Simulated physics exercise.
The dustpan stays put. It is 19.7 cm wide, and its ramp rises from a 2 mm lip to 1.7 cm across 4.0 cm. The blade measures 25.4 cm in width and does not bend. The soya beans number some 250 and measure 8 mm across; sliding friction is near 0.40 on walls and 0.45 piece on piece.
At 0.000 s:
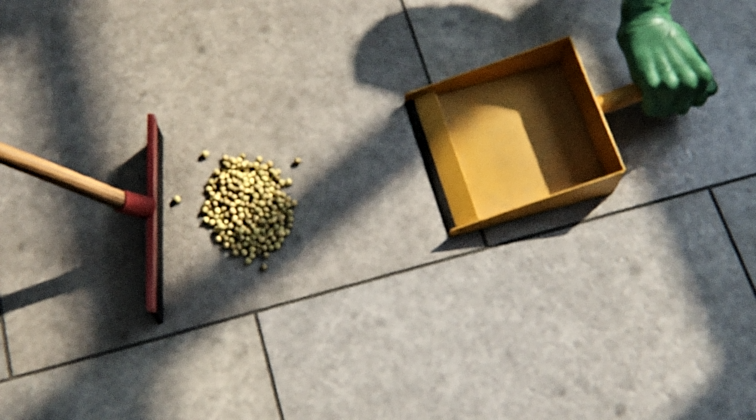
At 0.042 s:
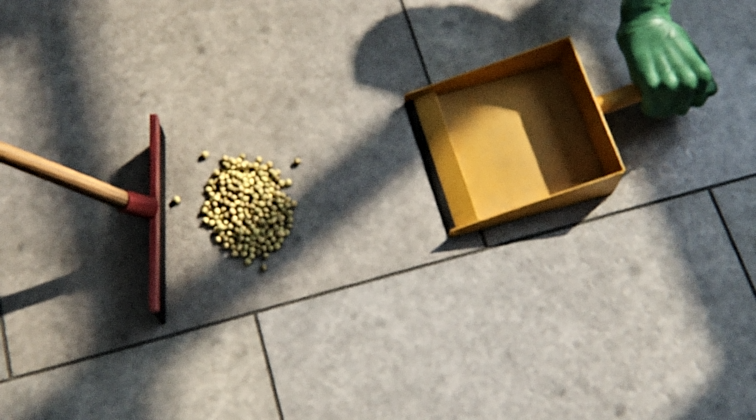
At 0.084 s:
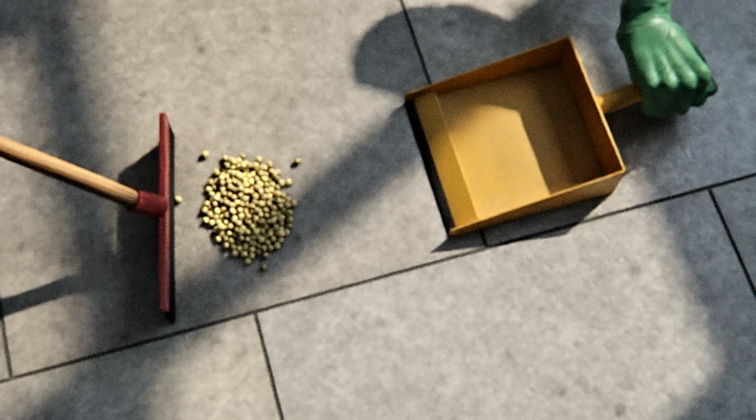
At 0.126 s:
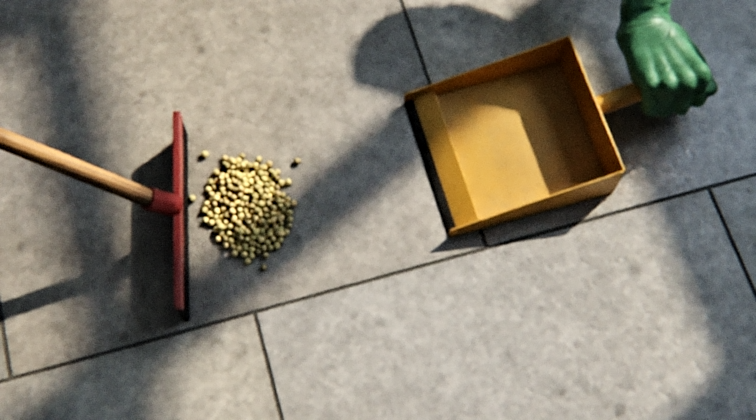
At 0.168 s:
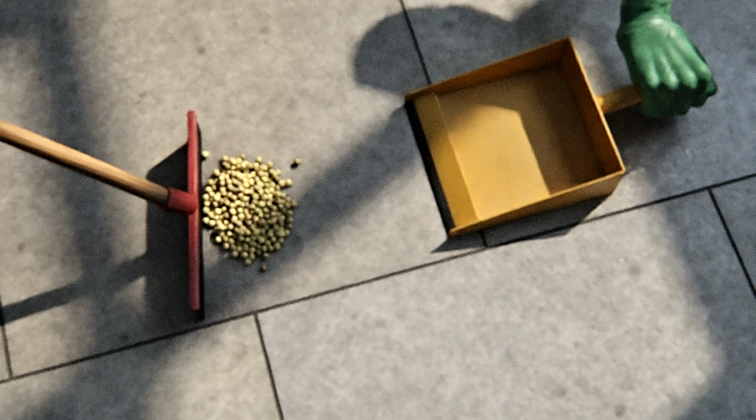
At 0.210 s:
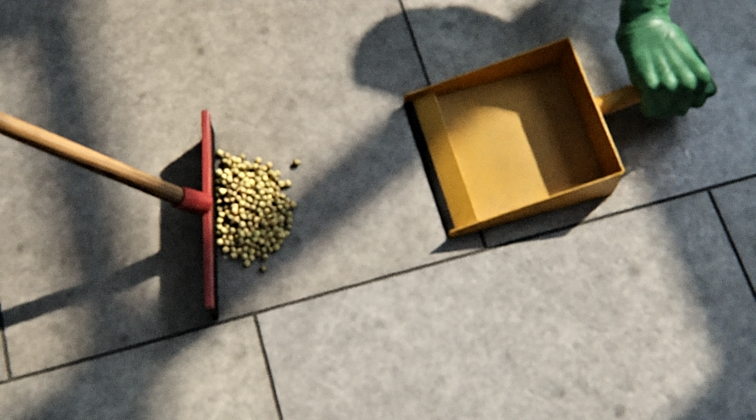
A red-headed squeegee or broom with a wooden handle slides rightward over grey stone paving, seen from above in patchy sunlight and shadow. To its right lies a loose pile of small yellowish-green beans, and farther right a green-gloved hand grips the handle of a yellow dustpan. The blade crosses the short gap and pushes into the pile's left edge, while the pan, hand and view stay still.
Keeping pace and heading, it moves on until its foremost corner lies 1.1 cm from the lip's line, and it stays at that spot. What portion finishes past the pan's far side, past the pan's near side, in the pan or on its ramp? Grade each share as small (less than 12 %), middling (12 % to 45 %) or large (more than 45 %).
Far side - small, near side - middling, pan - middling.
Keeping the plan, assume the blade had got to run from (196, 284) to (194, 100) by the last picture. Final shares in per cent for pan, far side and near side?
Pan: 0, far side: 15, near side: 5.
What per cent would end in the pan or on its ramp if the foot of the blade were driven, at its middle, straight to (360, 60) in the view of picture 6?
Close to 0 in a hundred.
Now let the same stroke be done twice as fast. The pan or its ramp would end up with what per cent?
In that case roughly 30 percent.
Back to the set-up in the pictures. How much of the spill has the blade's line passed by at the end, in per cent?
My guess is close to 0 per cent.
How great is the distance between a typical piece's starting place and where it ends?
I'd put it near 24 cm.
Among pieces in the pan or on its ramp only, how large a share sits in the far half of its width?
Around 50 percent.
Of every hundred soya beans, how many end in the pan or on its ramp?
About 20 %.
Then, at 0.49 s, middle of the blade 16 cm from the lip; 0 % over the lip, far side 0 %, near side 5 %.
After 0.68 s, middle of the blade 8 cm from the lip; 0 % over the lip, far side 5 %, near side 15 %.
After 0.98 s, middle of the blade 4 cm from the lip; 25 % over the lip, far side 5 %, near side 20 %.
By 1.5 s all is still; far side 5 %, near side 20 %, pan 20 %, in front of the lip or behind the blade 55 %.
